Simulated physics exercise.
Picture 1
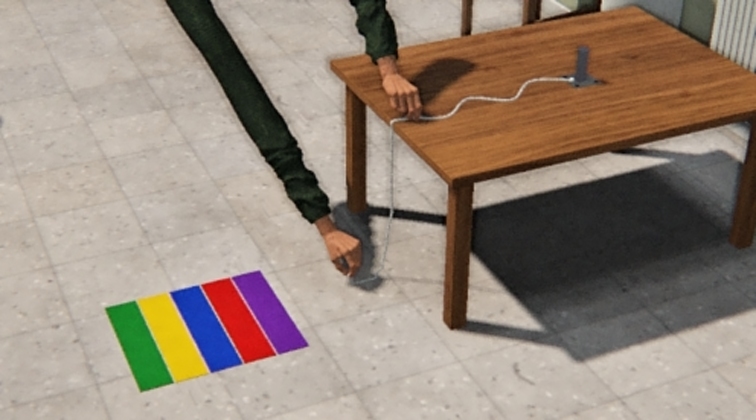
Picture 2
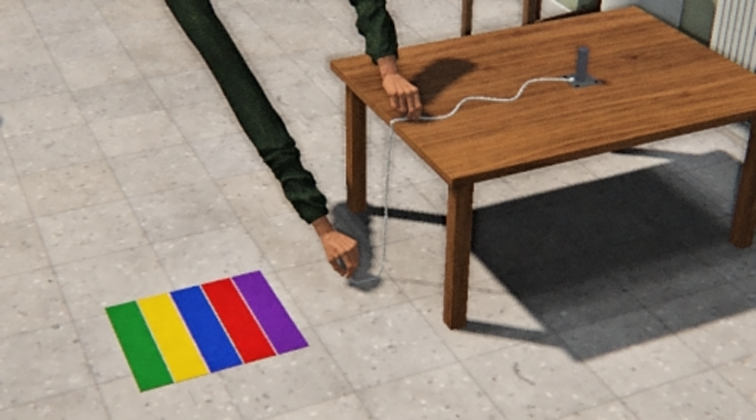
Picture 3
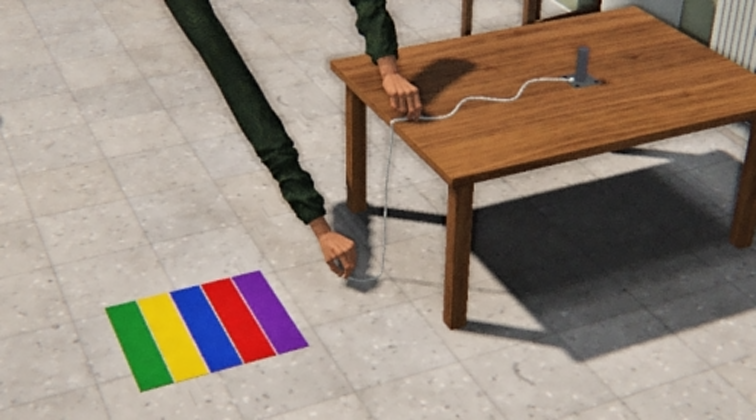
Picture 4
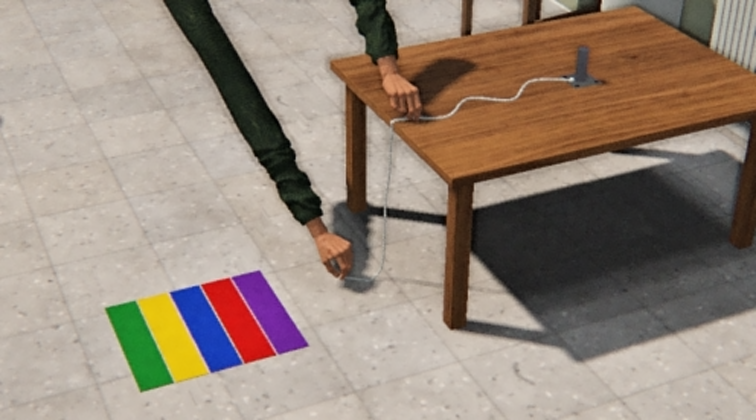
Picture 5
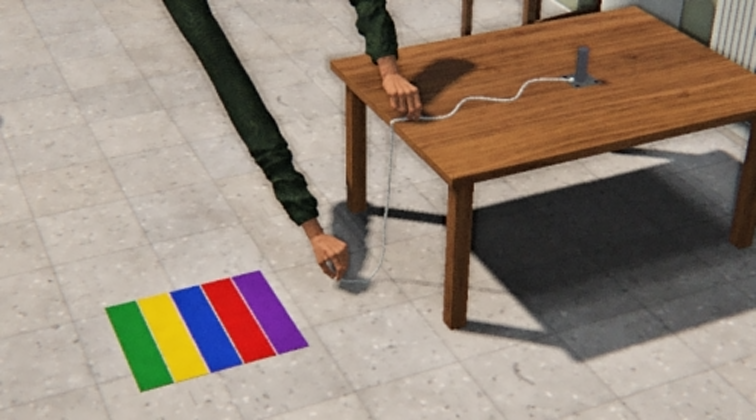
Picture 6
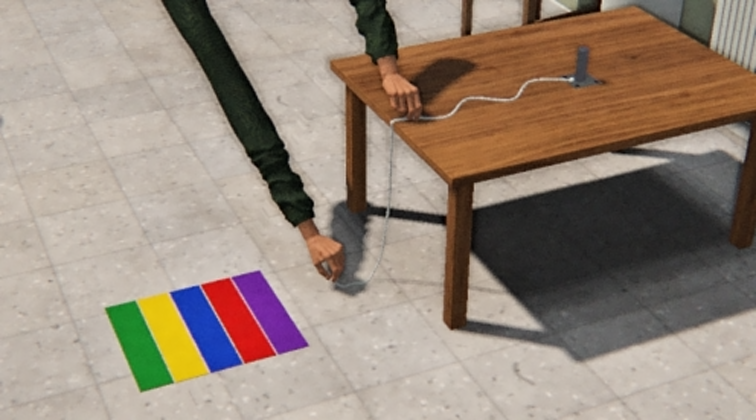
The clip opens on one hand pinning a pale shoelace at the edge of a wooden bench while another holds its hanging end near the floor, beside green, yellow, blue, red and purple stripes. The lower hand then shifts slightly left with the end, while the upper hand stays still.
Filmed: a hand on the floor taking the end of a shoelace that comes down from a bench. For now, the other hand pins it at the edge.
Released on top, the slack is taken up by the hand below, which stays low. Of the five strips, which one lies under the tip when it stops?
The blue strip.
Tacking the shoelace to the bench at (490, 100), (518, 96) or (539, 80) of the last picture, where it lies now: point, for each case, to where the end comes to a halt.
Try one gives (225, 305), try two (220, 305), and try three (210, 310).
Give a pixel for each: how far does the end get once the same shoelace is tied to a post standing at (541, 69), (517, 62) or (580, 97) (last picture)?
About (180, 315), (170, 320) and (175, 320).
A little later, end near (269, 294); over purple.
Next, end near (228, 305); over red.
When it is tight, end near (203, 311); over blue. It gets as far as the blue strip.
